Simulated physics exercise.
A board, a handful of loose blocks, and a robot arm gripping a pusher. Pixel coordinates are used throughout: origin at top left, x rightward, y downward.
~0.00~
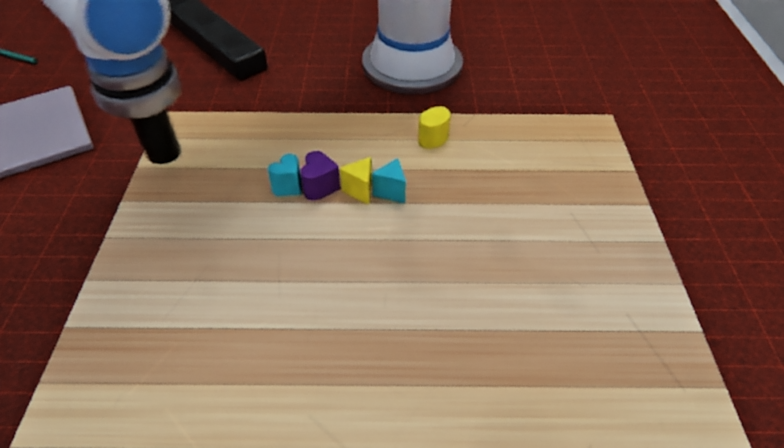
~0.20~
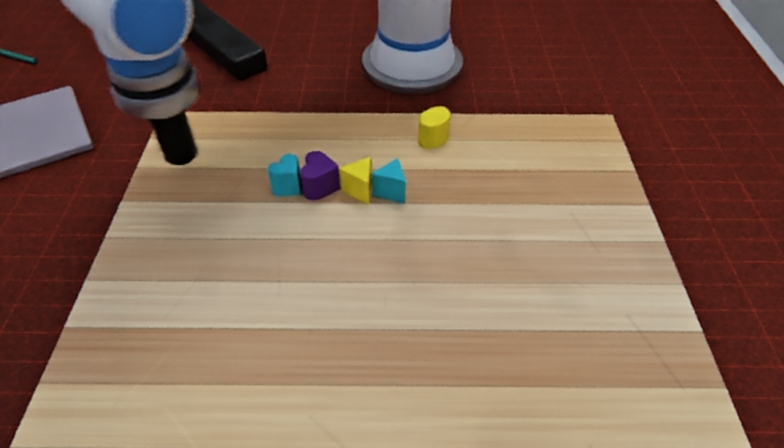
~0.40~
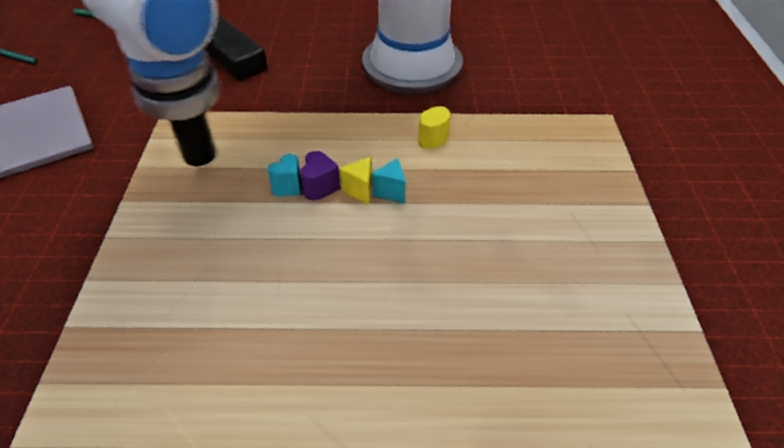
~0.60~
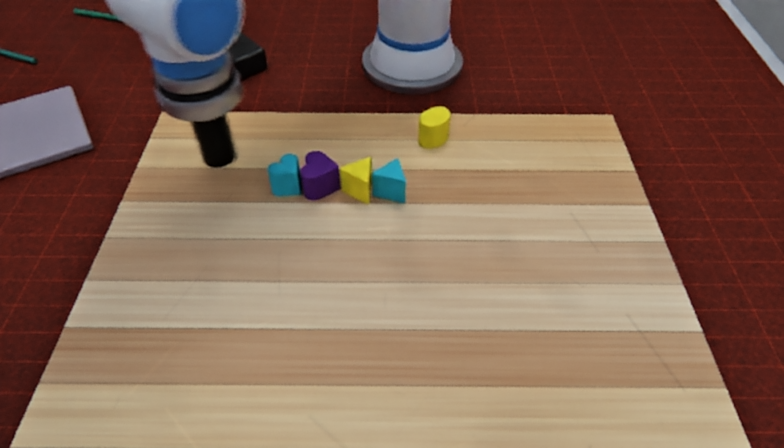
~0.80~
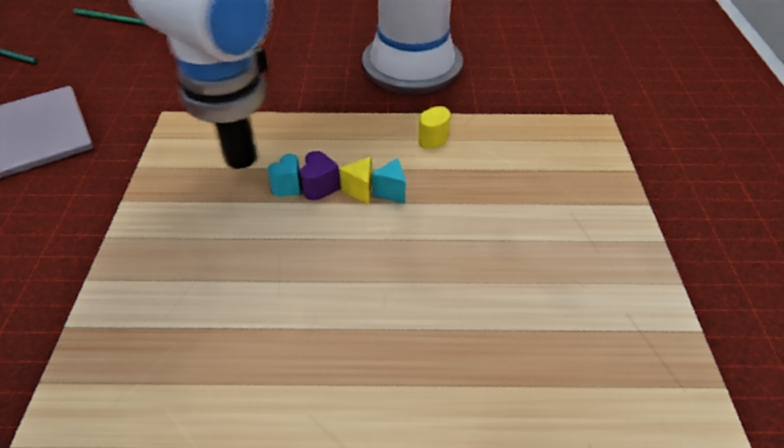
The video shows a robot arm with a black pusher moving steadily right along a wooden board's upper left, nearing a row of turquoise, purple, yellow and turquoise blocks, which stay still, as does a separate yellow block.
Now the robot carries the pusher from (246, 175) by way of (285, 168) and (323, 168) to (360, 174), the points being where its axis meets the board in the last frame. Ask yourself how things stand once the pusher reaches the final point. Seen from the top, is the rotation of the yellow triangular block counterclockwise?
Yes, I think so.
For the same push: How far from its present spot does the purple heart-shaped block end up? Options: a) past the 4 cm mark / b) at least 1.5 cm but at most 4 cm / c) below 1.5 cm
My answer is option b.
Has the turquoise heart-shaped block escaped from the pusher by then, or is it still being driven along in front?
It will get left beside or behind the pusher.
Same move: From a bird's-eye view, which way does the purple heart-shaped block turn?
Answer: Clockwise.
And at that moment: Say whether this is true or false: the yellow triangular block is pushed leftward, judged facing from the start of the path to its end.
The statement is incorrect.
One third of the way, pusher at (282, 151); turquoise heart-shaped block at (288, 164), turned 15° clockwise.
Two thirds of the way, pusher at (321, 151); turquoise heart-shaped block at (293, 163), turned 50° clockwise; purple heart-shaped block at (328, 167), turned 35° clockwise; yellow triangular block at (360, 173), turned 35° anticlockwise.
At the end, pusher at (359, 157); turquoise heart-shaped block at (293, 163), turned 50° clockwise; purple heart-shaped block at (343, 170), turned 100° clockwise; yellow triangular block at (368, 182), turned 30° anticlockwise; turquoise triangular block unmoved.
